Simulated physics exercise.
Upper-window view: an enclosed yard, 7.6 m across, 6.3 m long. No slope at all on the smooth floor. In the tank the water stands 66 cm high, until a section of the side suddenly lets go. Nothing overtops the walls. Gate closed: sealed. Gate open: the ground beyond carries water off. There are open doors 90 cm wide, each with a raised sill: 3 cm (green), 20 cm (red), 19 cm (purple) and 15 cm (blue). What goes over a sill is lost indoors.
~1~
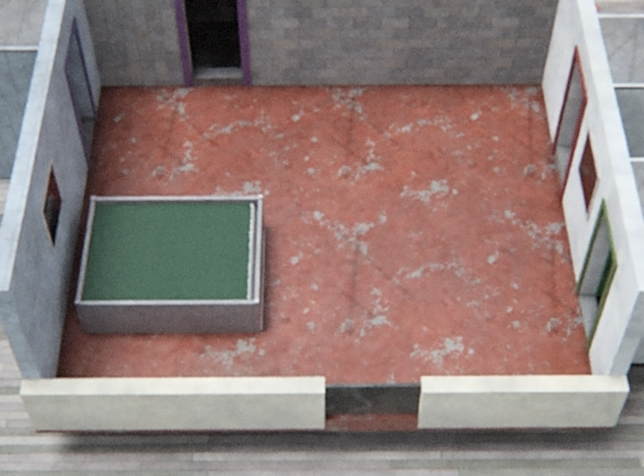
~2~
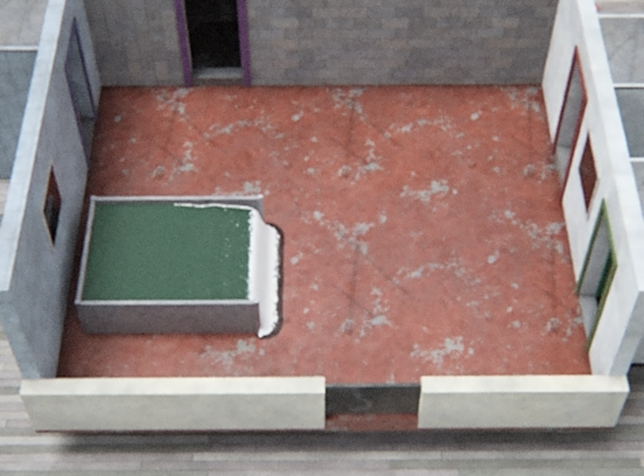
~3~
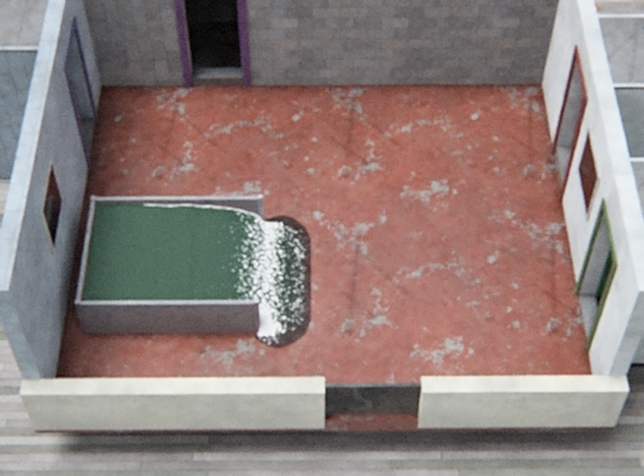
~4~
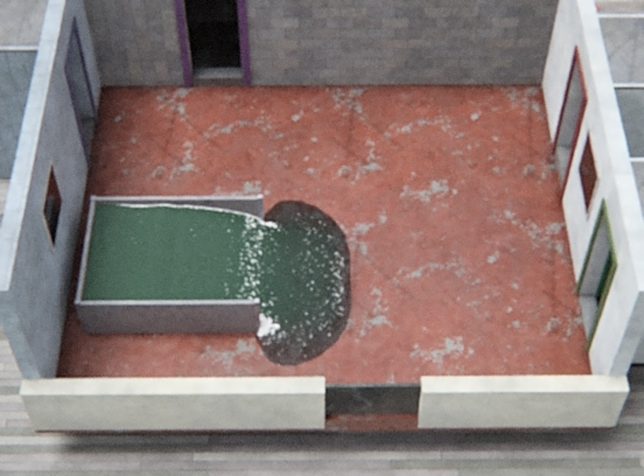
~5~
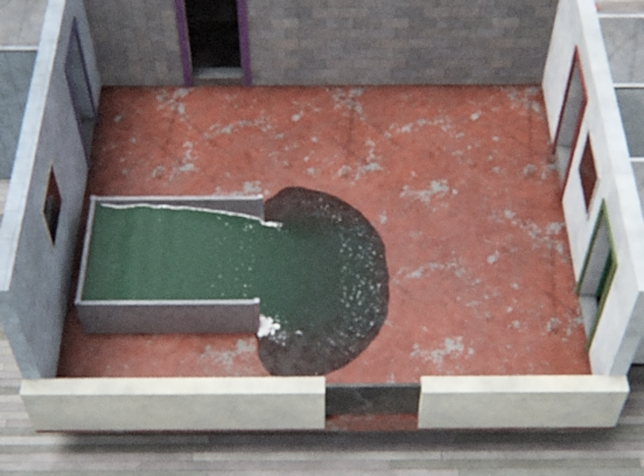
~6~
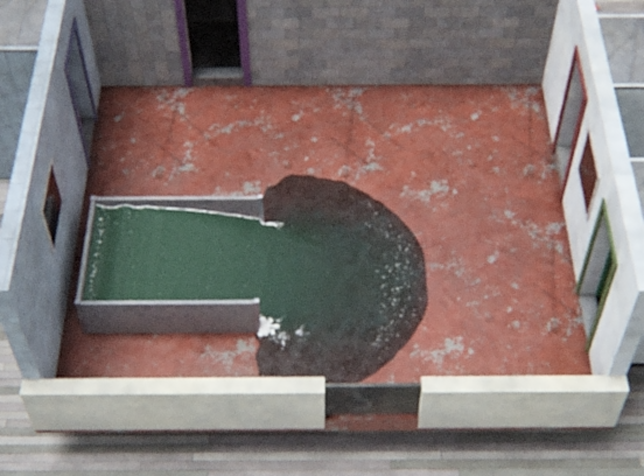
Green water fills a grey-walled rectangular tank at the left of a walled yard with a mottled red floor, seen from high above by a still camera. A purple-framed doorway stands in the grey back wall, with red- and green-framed openings at right and a dark gap in the pale front wall. The tank's right side opens, and water pours out in white froth, spreading rightward in a widening, dark rounded sheet.
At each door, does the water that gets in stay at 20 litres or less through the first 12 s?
At the green door the total will be higher than the limit; at the red door the total will be lower than the limit; at the purple door the total will be lower than the limit; at the blue door the total will be lower than the limit.
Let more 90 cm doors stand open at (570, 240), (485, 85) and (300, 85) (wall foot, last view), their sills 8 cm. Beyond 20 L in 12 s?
Check each in turn: The first succeeds, the second succeeds, the third fails.
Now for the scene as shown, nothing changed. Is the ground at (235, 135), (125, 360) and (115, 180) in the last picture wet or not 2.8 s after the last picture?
Well, the first is untouched by it, the next untouched by it, the last untouched by it.
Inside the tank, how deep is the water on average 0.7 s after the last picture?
The mean depth is around 38 cm.
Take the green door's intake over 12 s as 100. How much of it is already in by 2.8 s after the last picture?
I'd put it at about 45 per cent by that point.
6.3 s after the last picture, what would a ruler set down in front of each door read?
In cm: Green 9, red 11, purple 4, blue 0.
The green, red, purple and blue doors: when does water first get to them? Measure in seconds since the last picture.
Arrival times: Green 0.7 seconds, red 1.3 seconds, purple 5.5 seconds, blue 7.0 seconds.
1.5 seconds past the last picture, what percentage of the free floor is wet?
Close to 55 in a hundred parts are wet.
Then, 0.7 s after the last picture water covers 40 % of the floor and is deepest (28 cm) near (275, 289); green door not reached, red door not reached, purple door not reached, blue door not reached.
Then, 1.5 s after the last picture water covers 55 % of the floor and is deepest (38 cm) near (596, 403); green door 12 cm at the sill, 51 L in, red door 17 cm at the sill, 0 L in, purple door not reached, blue door not reached.
Then, 2.8 s after the last picture water covers 60 % of the floor and is deepest (34 cm) near (542, 91); green door 24 cm at the sill, 219 L in, red door 19 cm at the sill, 1 L in, purple door not reached, blue door not reached.
Then, 6.3 s after the last picture water covers 75 % of the floor and is deepest (12 cm) near (560, 195); green door 9 cm at the sill, 446 L in, red door 11 cm at the sill, 1 L in, purple door 4 cm at the sill, 0 L in, blue door not reached.
Then, 11.3 s after the last picture water covers 100 % of the floor and is deepest (12 cm) near (94, 139); green door 5 cm at the sill, 494 L in, red door 6 cm at the sill, 1 L in, purple door 4 cm at the sill, 0 L in, blue door 11 cm at the sill, 0 L in.
